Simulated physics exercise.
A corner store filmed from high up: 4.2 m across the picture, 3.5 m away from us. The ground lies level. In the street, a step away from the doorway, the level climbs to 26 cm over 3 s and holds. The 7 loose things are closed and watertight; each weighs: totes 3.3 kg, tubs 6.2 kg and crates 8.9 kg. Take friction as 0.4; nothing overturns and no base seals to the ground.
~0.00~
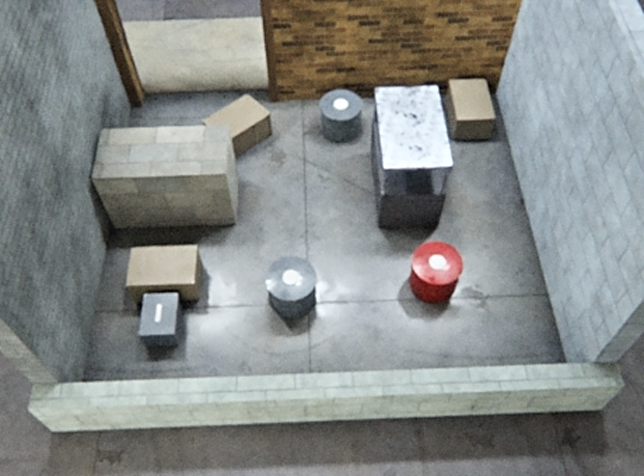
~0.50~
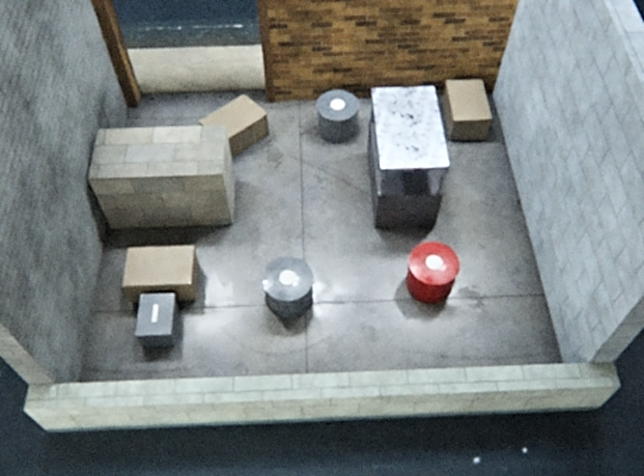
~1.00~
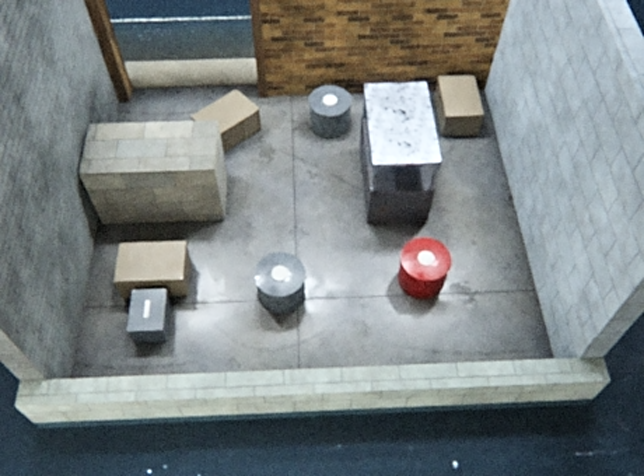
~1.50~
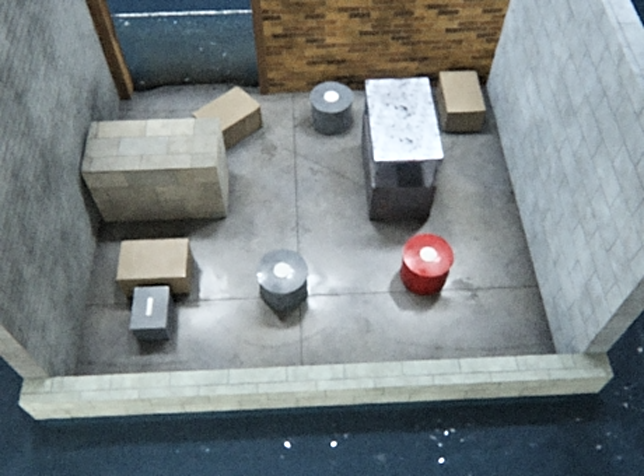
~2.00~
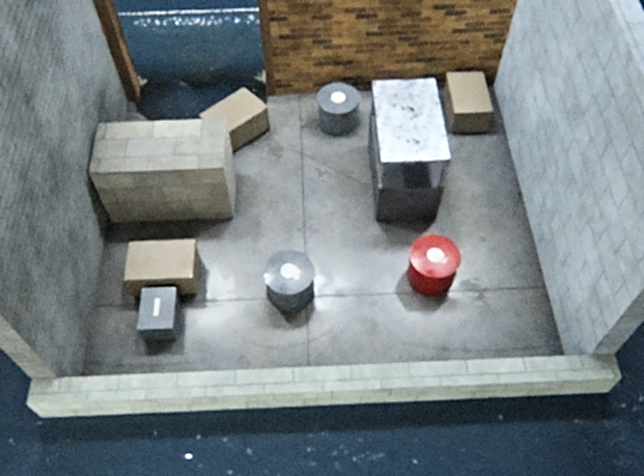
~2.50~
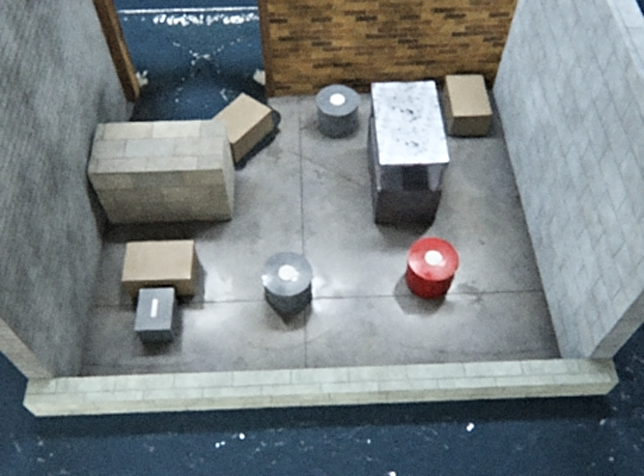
A large block of pale bricks stands at the left of a grey-floored, roofless corner store, seen from high up. A tall dark block with a pale top stands right of centre, among tan crates, grey tubs, a small grey box and a red tub at right. The view shifts slightly as dark water spreads outside, then enters the doorway at upper left, and the crate beside it turns slightly.
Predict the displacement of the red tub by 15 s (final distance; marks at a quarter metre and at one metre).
The red tub is nudged along.
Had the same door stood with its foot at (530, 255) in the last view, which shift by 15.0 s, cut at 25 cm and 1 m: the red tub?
Then the red tub travels far.
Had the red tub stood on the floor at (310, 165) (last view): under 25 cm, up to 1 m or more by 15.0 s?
It ends far away.
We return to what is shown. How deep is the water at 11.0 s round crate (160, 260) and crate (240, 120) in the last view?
About 10 and 13 cm.
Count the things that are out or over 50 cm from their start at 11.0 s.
5 of them.
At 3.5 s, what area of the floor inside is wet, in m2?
Some 3.0 m2.
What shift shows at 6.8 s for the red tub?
Roughly 40 cm by then.
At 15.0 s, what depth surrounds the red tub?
Roughly 18 cm.
After 3.5 s the red tub is near (433, 259), 0.0 m from its start, aground; 0 afloat.
After 6.8 s the red tub is near (481, 268), 0.4 m from its start, aground; 4 afloat.
After 11.0 s the red tub is near (457, 288), 0.4 m from its start, afloat; 7 afloat.
After 15.0 s the red tub is near (475, 211), 0.6 m from its start, afloat; 7 afloat.
